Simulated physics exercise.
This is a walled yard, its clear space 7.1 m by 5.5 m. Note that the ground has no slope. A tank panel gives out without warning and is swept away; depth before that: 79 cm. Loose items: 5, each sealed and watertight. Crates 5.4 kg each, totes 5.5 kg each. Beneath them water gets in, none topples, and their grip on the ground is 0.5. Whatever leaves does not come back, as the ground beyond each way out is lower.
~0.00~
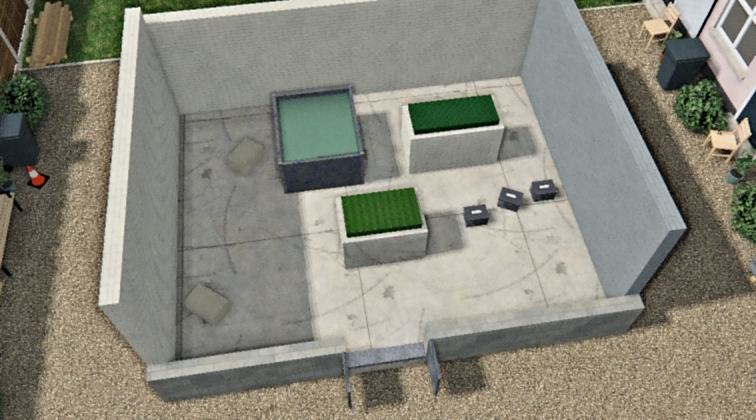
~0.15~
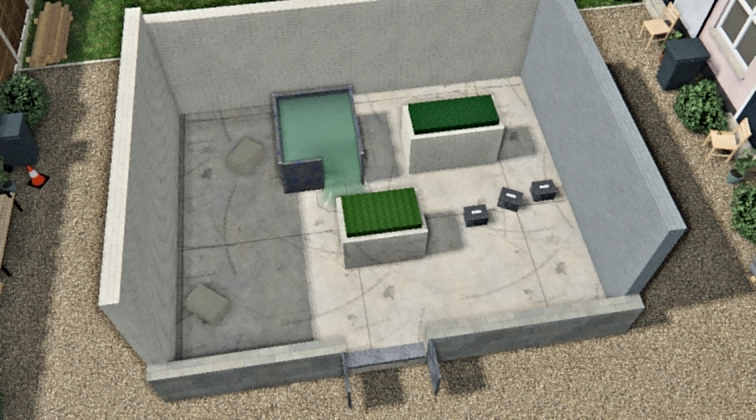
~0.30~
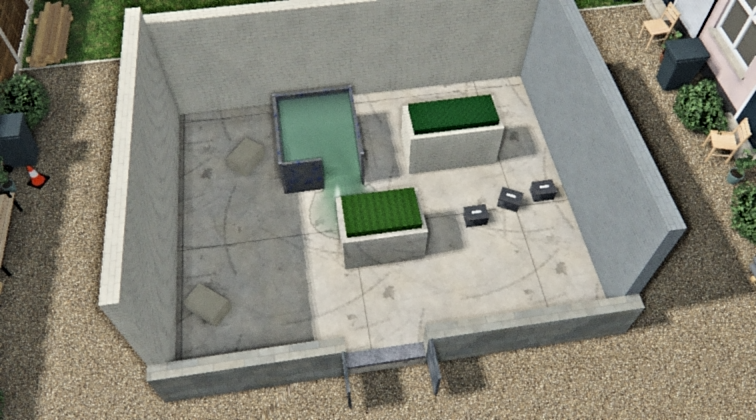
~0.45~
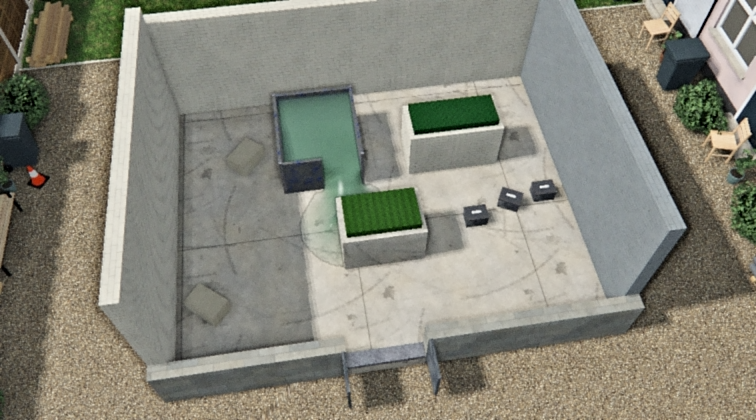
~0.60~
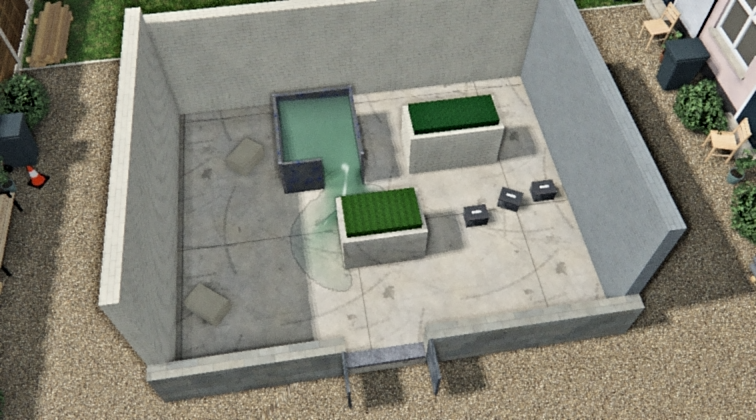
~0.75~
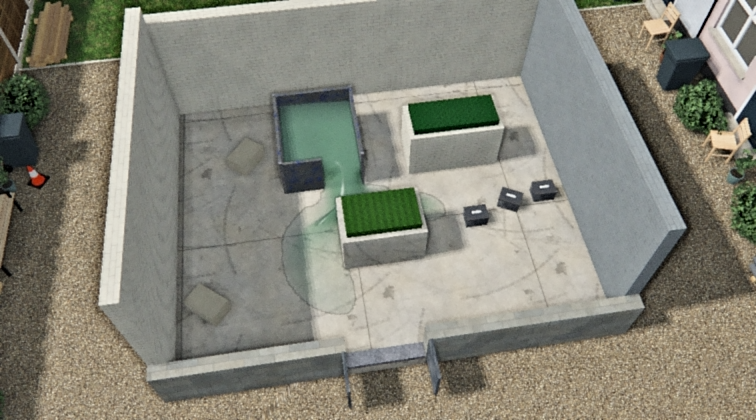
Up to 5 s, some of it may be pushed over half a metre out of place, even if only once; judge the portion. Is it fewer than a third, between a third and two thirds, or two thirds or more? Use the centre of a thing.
Two thirds or more.
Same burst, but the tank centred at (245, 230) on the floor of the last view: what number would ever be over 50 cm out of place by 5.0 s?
1.
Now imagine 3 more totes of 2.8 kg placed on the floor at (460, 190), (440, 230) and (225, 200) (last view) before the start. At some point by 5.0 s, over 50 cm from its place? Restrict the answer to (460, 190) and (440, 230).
First goes beyond, then stays inside.
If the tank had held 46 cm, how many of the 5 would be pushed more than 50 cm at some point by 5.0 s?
Under that setup the answer is 3.
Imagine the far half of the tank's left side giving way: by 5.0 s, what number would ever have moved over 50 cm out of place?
You'd get 2 in that case.
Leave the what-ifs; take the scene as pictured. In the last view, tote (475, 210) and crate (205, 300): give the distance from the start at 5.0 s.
200 cm and 100 cm.
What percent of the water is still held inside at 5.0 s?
98 %.
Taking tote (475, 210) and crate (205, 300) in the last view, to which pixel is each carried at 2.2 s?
About (545, 224) for the first and (182, 336) for the second.
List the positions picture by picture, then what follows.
The first frame shows a crate at (206, 301) rests on the ground; a tote at (544, 187), on the bottom; 2.1 m2 under water; 0 of 5 have shifted.
The second frame shows a crate at (206, 301) rests on the ground; a tote at (544, 187) rests on the ground; water covers 2.6 m2; 0 of 5 have shifted.
The third frame shows a crate at (206, 301), on the bottom; a tote at (544, 187) rests on the ground; water covers 3.2 m2; 0 of 5 have shifted.
The fourth frame shows a crate at (206, 301) rests on the ground; a tote at (544, 187), on the bottom; water covers 3.7 m2; 0 of 5 have shifted.
The fifth frame shows a crate at (206, 301), on the bottom; a tote at (544, 187) rests on the ground; water covers 4.4 m2; 0 of 5 have shifted.
The sixth frame shows a crate at (206, 301), on the bottom; a tote at (544, 187), on the bottom; water covers 5.3 m2; 0 of 5 have shifted.
After 1.1 s 0 of 5 are over 50 cm from their spots; 0 afloat.
After 2.2 s 3 of 5 are over 50 cm from their spots; 2 afloat.
After 3.5 s 3 of 5 are over 50 cm from their spots; 2 afloat.
After 5.0 s 4 of 5 are over 50 cm from their spots, and 4 have been at some point; 2 afloat.
